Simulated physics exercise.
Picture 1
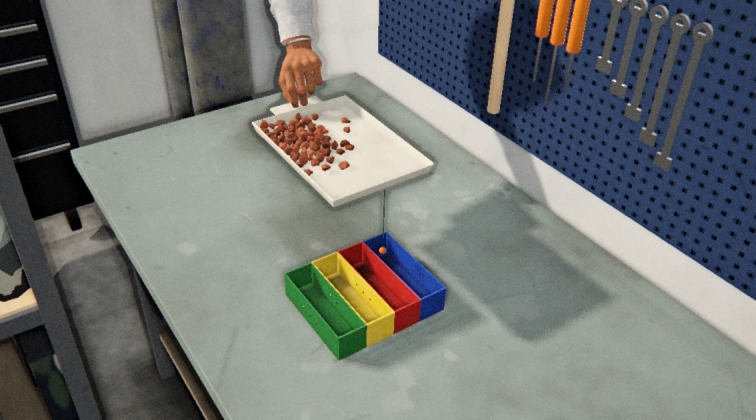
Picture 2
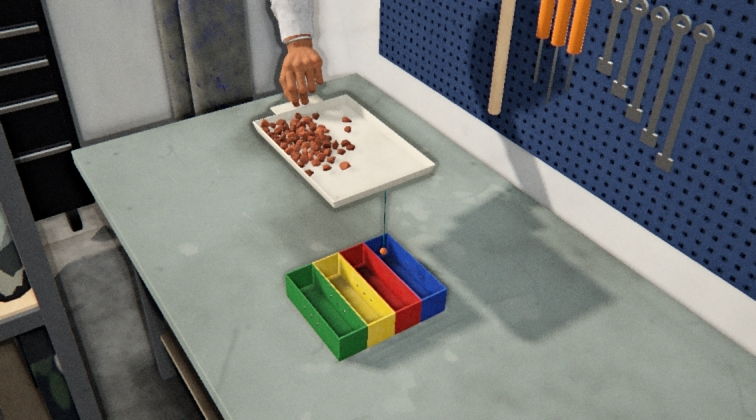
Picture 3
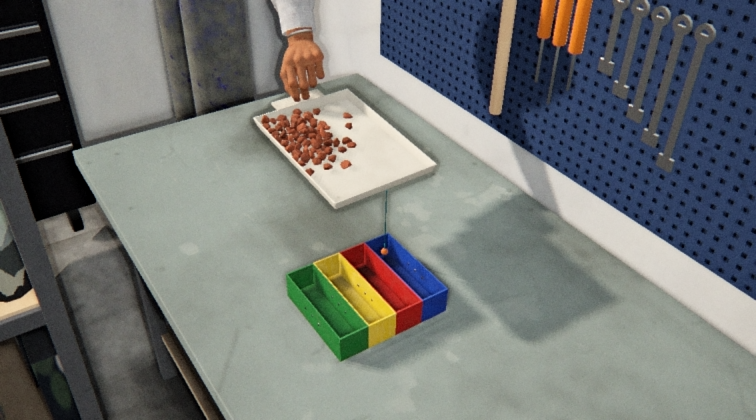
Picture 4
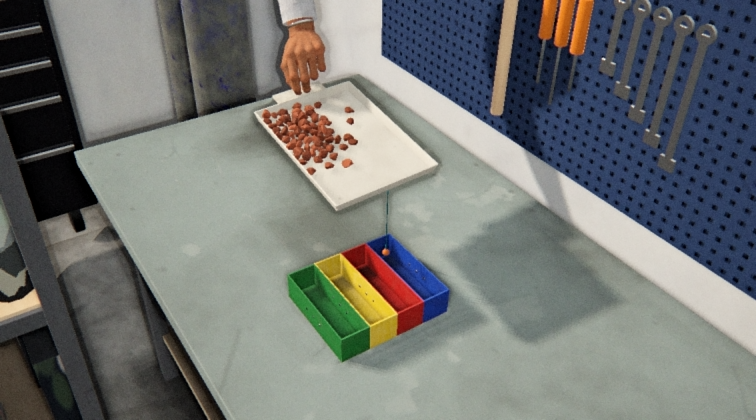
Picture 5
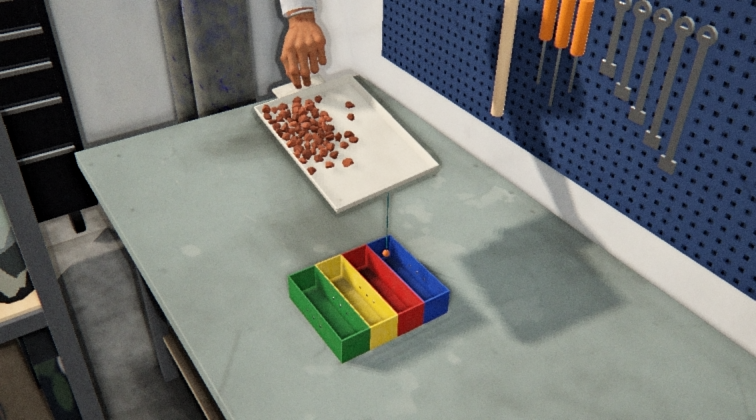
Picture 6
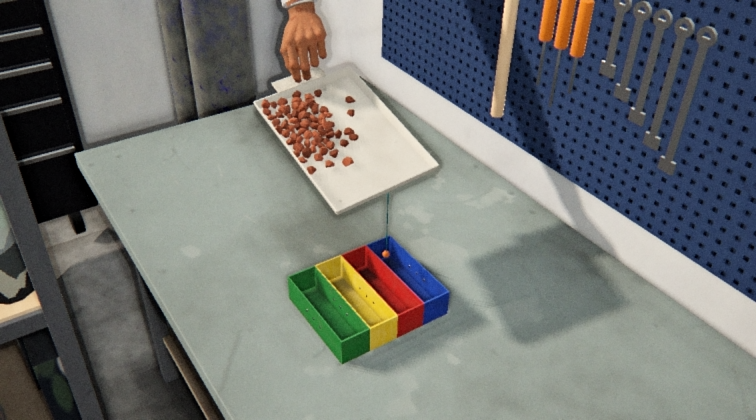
A hand at the far end of a white tray of crushed brick slowly tilting it slightly above four coloured cells.
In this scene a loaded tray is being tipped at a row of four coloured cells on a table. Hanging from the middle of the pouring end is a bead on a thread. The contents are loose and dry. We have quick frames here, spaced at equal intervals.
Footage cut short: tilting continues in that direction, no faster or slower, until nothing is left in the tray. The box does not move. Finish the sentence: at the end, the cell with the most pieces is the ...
... Yellow one.
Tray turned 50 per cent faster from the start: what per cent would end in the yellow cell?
That works out at roughly 50 per cent.
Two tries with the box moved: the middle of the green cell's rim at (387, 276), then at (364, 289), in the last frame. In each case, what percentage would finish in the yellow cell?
First placement: 0 per cent; second placement: 10 per cent.
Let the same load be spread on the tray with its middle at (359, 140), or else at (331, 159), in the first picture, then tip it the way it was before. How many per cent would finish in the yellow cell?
Share in order: Roughly 60 %, 50 %.
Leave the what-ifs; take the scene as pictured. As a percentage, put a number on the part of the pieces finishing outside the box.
About 10 per cent.
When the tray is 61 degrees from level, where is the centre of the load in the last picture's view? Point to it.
Around (346, 201).
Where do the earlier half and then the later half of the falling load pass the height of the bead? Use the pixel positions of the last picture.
Around (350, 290) at first; around (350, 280) after that.
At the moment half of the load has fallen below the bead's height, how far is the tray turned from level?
Somewhere near 75 degrees, I'd say.
Shortly afterwards, tray tipped steeply; the bulk on the tray; only a few in the green cell; near a quarter falling or outside the box.
Next, tray tipped past a quarter turn; only a few on the tray; near half in the yellow cell; near a quarter in the green cell; near a quarter in the red cell; only a few in the blue cell; a little falling or outside the box.
Some moments later, tray tipped past a quarter turn; near half in the yellow cell; near a quarter in the green cell; near a quarter in the red cell; only a few in the blue cell; a little falling or outside the box.
In the end, tray tipped past a quarter turn; near half in the yellow cell; near a quarter in the green cell; near a quarter in the red cell; only a few in the blue cell; a little outside the box.
